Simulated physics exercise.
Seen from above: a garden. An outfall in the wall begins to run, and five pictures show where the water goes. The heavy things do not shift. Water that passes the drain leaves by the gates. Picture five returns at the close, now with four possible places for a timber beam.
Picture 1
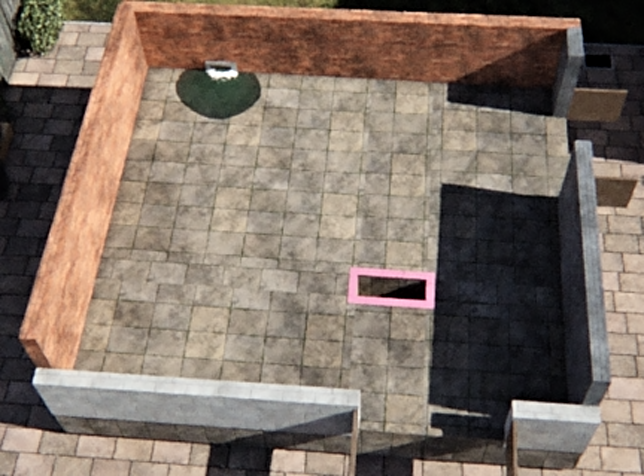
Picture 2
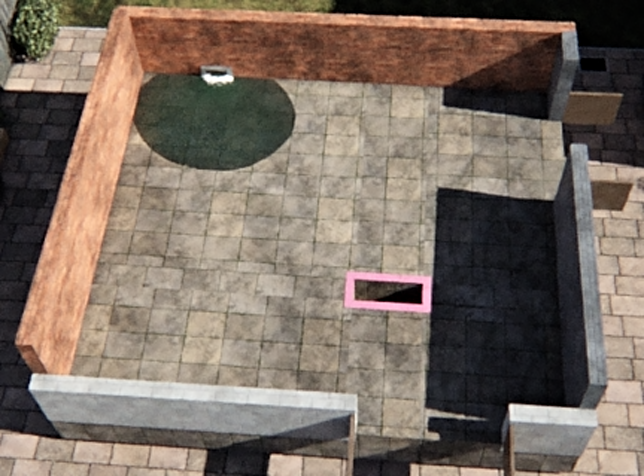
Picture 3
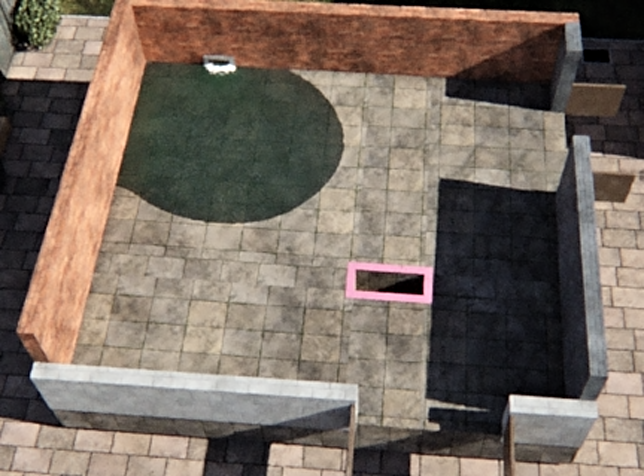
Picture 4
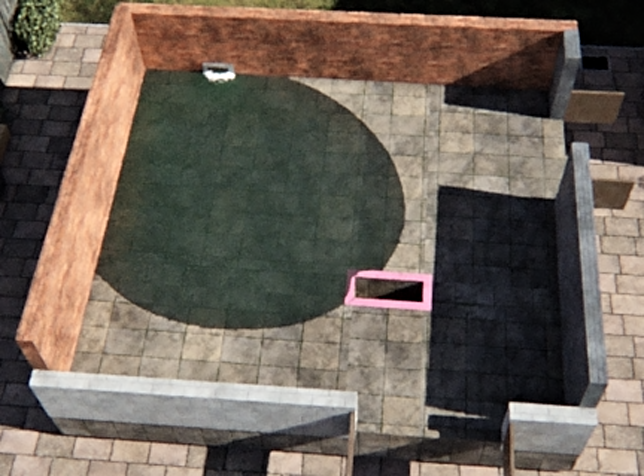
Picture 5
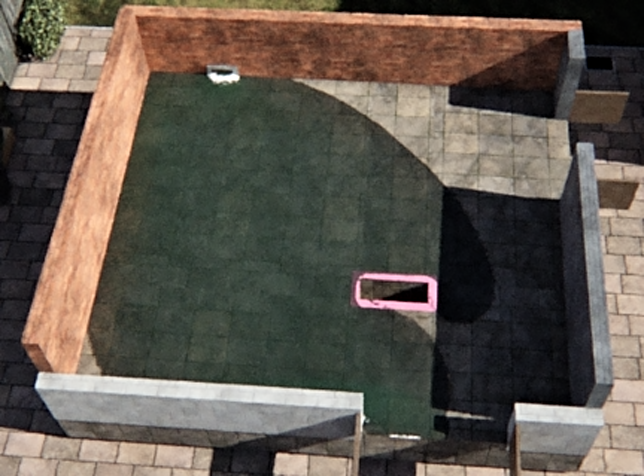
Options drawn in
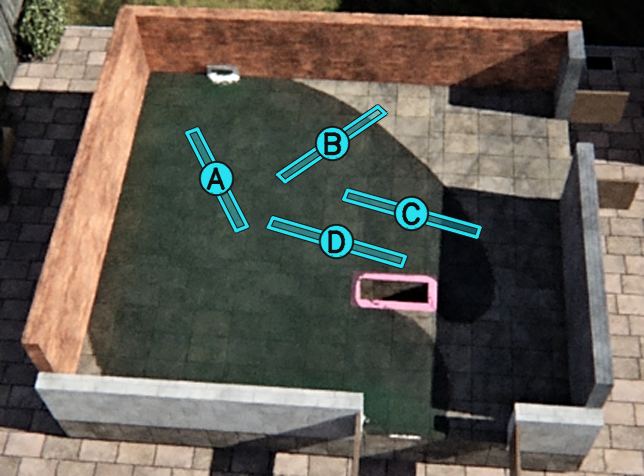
Dark green water spreads from the back wall across the paved yard to the pink-edged drain.
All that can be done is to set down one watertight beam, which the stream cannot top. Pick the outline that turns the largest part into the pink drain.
Take A.
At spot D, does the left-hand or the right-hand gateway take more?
More leaves on the left.
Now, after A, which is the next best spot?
That would be C.
In cyan, A from (192, 131) to (241, 228); B from (281, 178) to (381, 110); C from (345, 194) to (478, 232); D from (270, 222) to (403, 261).
With A, about 26 % of the stream goes into the pink drain, about 74 % out by the gates.
With B, about 7 % of the stream goes into the pink drain, about 92 % out by the gates.
With C, about 16 % of the stream goes into the pink drain, about 84 % out by the gates.
With D, about 3 % of the stream goes into the pink drain, about 97 % out by the gates.
